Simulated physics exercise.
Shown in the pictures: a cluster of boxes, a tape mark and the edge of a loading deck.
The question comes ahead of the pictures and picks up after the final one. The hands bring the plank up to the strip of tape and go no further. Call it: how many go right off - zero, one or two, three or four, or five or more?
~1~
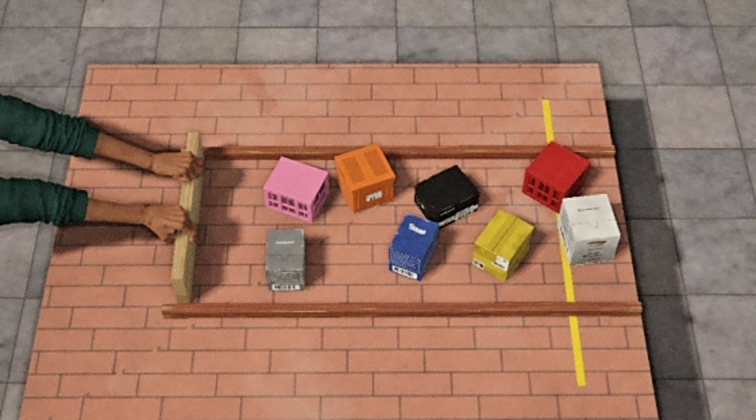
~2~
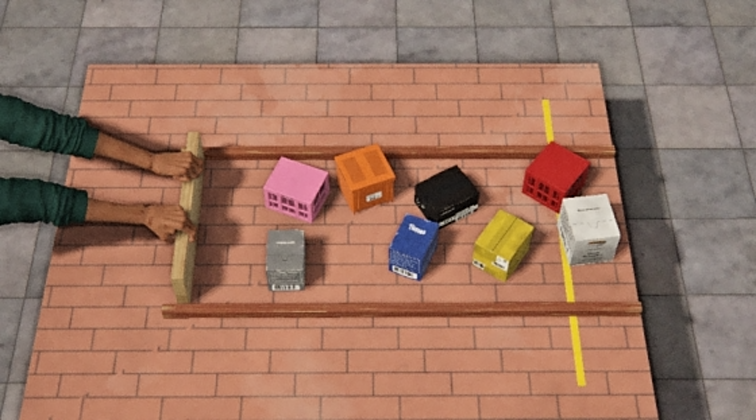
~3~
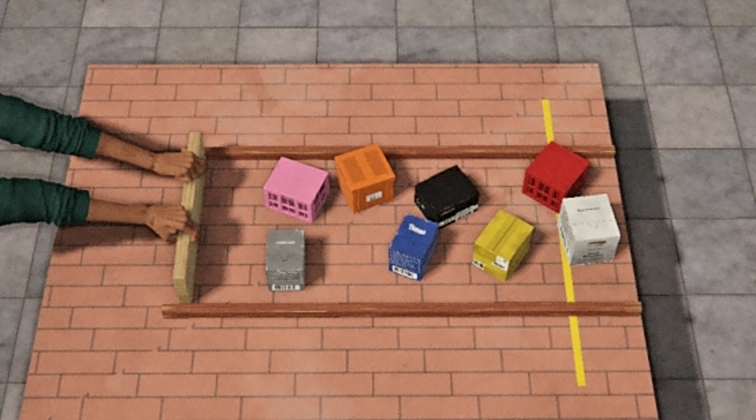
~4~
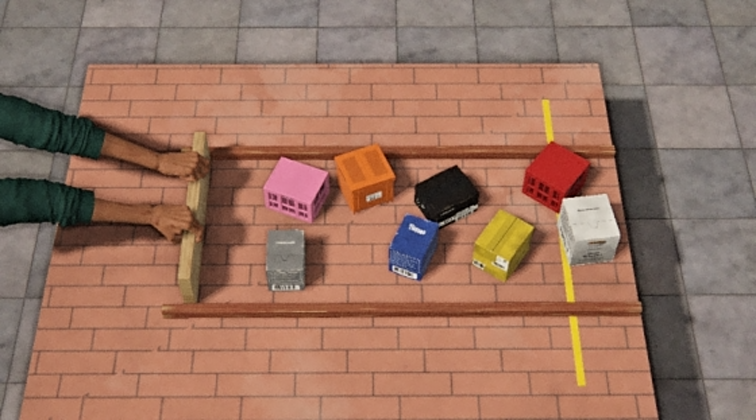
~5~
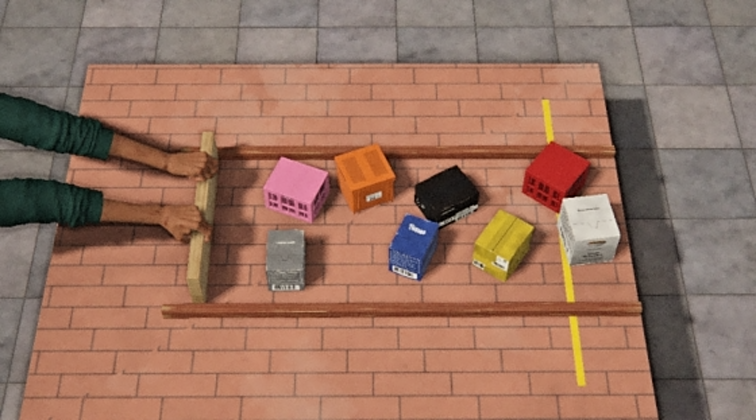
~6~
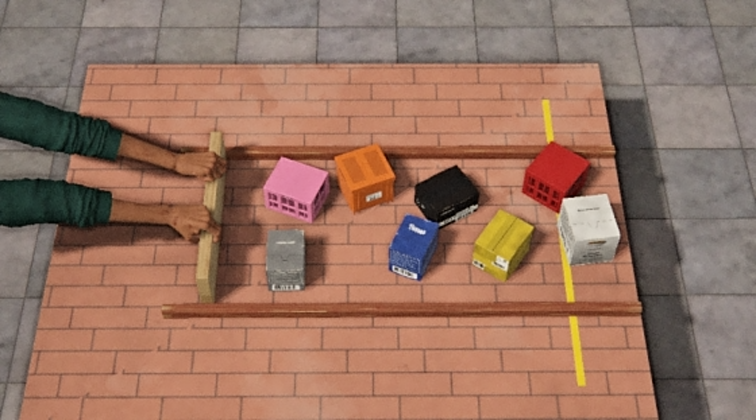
Five or more go off.
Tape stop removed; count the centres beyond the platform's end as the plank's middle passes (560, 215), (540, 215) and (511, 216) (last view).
Respectively 5, 3 and 2.
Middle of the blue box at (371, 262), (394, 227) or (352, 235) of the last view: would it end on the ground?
In order of the places given, the blue box rests steady, then rests steady, then rests steady.
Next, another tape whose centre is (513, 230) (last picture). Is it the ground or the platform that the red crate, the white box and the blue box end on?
The red crate goes down, while the white box goes down and the blue box keeps its spot.
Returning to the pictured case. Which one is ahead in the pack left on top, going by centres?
That would be the blue box.
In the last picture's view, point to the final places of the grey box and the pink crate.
Grey box: About (587, 260); pink crate: About (584, 181).
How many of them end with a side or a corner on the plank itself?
Number: 2.
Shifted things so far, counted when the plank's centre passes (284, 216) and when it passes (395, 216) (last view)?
At the one place 3, at the other 5.
Soon after, none off yet; white box at rest near (588, 230); red crate at rest near (556, 177); yellow parcel at rest near (503, 246).
In the end, the number that fall off is five or more; gone, orange tote, black parcel, yellow parcel, red crate and white box.
